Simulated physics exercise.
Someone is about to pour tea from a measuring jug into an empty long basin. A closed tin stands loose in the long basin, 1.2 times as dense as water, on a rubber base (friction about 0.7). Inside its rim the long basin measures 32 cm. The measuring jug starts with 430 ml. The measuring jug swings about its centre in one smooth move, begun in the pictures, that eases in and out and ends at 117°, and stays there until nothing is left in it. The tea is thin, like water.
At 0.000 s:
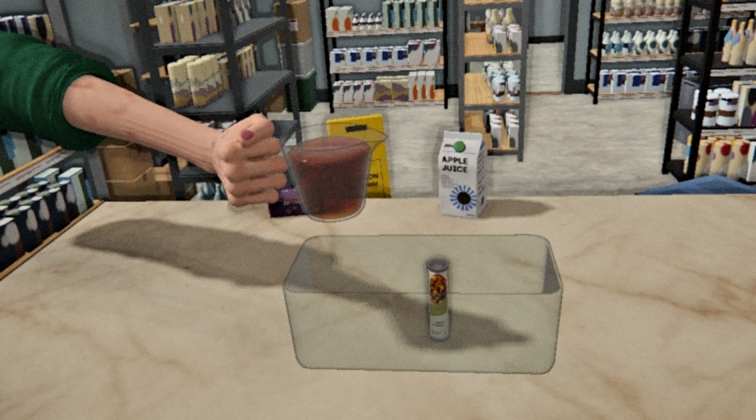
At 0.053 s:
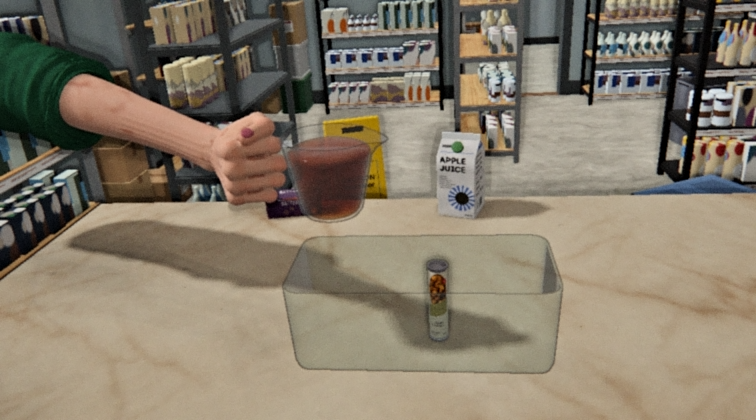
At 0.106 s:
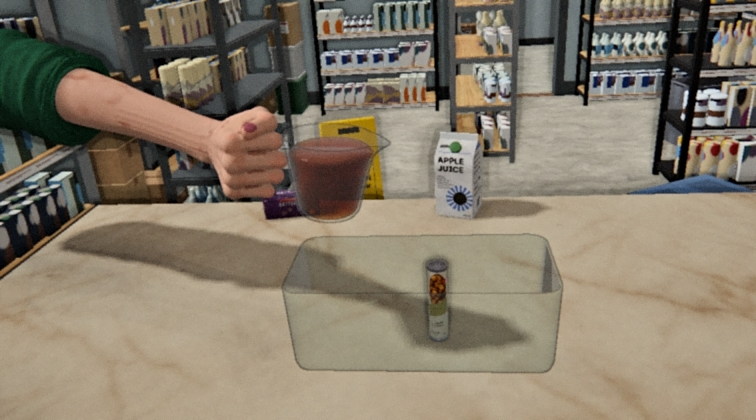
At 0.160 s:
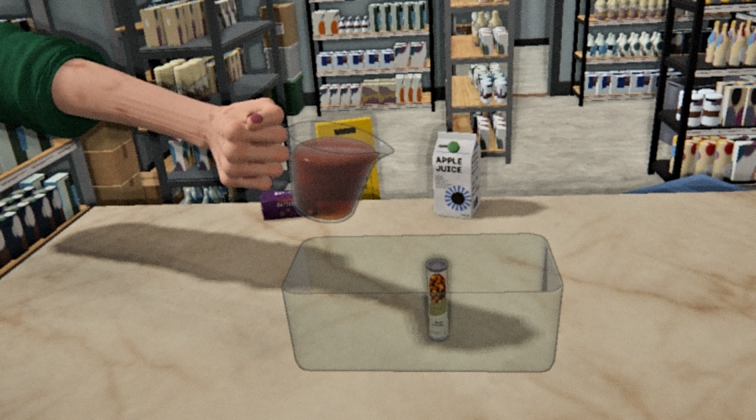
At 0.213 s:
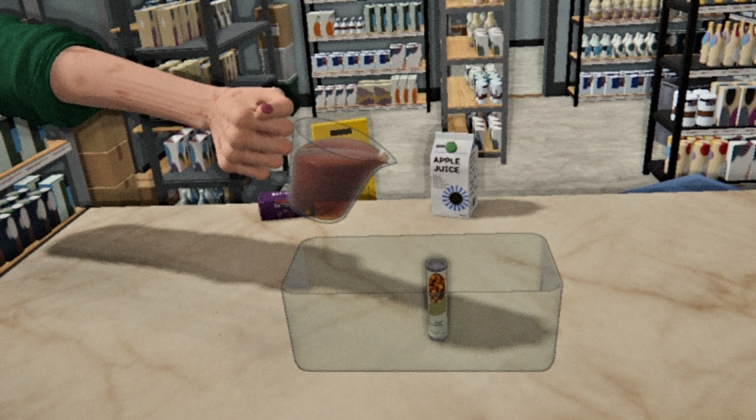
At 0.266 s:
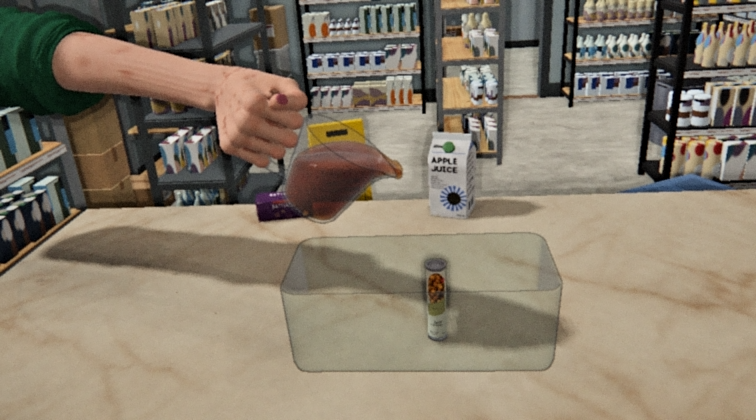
A green-sleeved arm reaches in from the left, gripping a clear measuring jug of reddish-brown tea above a pale marbled counter, seen from the front and slightly above in a shop with stocked shelves. A clear long basin holds a small upright tin, with a white apple juice carton behind. The hand tilts the jug rightward, tea reaching its lip, as the view drifts slightly.
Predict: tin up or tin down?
It goes over.
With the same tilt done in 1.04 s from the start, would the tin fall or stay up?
Then it goes over.
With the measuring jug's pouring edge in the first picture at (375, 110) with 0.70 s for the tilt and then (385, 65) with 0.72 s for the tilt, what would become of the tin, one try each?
First it topples; then it topples.
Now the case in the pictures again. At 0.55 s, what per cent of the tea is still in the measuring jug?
Near 30 in a hundred.
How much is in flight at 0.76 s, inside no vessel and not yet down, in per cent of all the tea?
Near 2 in a hundred.
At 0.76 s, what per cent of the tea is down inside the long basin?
About 98 per cent.
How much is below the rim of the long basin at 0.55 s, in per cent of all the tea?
Some 46 per cent.
After 0.55 s the tilt is 102° and 30 per cent is still to pour; the tin stands where it began.
After 0.76 s the tilt is 117° and 1 per cent is still to pour; the tin leans 19°.
After 0.98 s the tilt is 117° and 0 per cent is still to pour; the tin lies on its side.
After 1.22 s the tilt is 117° and 0 per cent is still to pour; the tin lies on its side.
In the end the tin lies on its side.
